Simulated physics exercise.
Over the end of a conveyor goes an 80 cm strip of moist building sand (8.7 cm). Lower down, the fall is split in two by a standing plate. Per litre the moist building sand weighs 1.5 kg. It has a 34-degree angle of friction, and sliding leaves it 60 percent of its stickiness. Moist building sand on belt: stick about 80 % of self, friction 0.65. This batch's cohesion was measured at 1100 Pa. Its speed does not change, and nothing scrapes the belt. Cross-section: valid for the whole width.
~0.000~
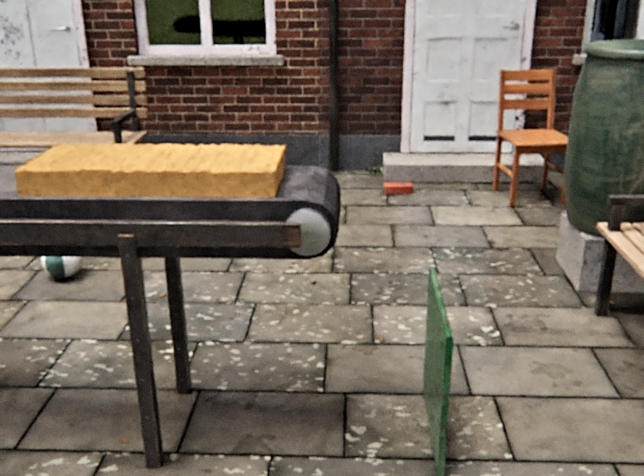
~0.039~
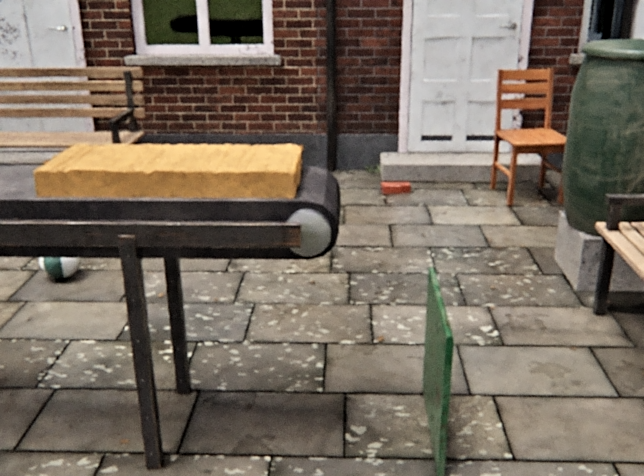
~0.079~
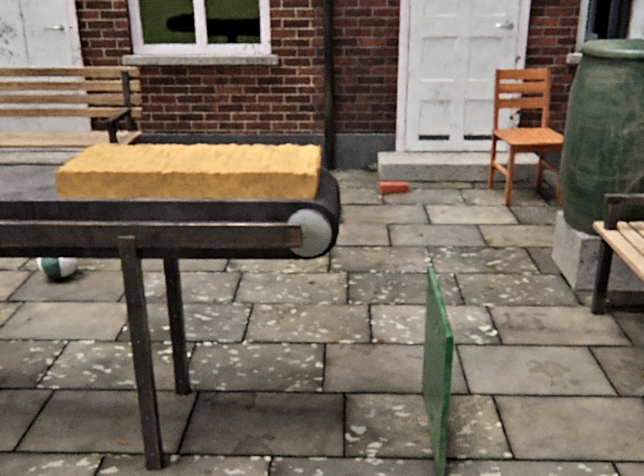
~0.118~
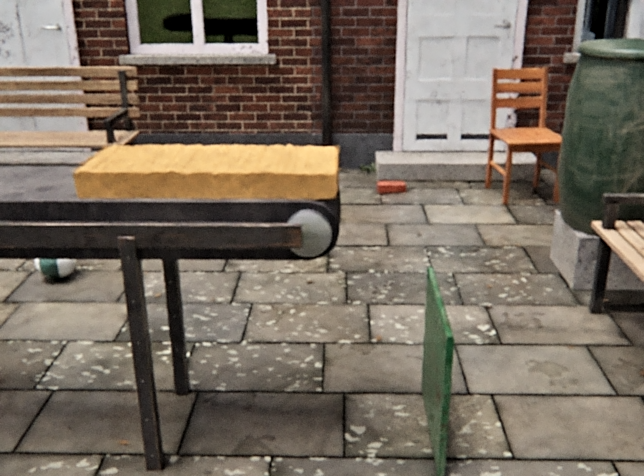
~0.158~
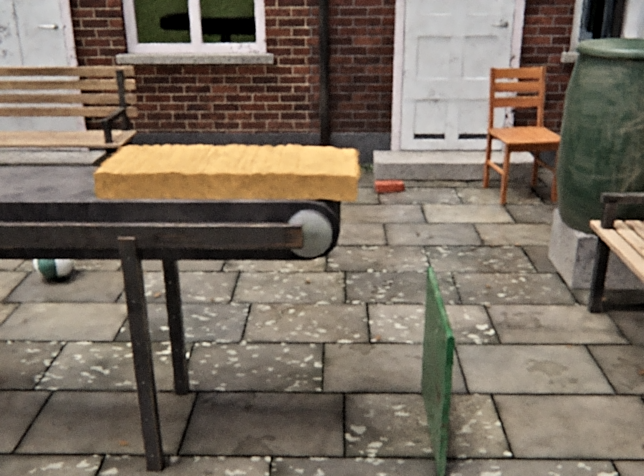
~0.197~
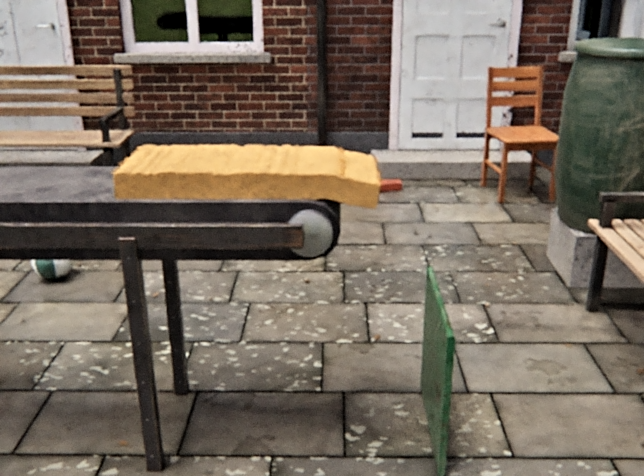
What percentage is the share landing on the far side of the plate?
100 %.
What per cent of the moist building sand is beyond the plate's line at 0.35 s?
About 1 per cent.
By 0.35 s, 1 % is beyond the plate's line.
By 0.54 s, 39 % is beyond the plate's line.
By 0.72 s, 73 % is beyond the plate's line.
By 0.91 s, 100 % is beyond the plate's line.
By 2.04 s, at the end, 100 % is beyond the plate's line.
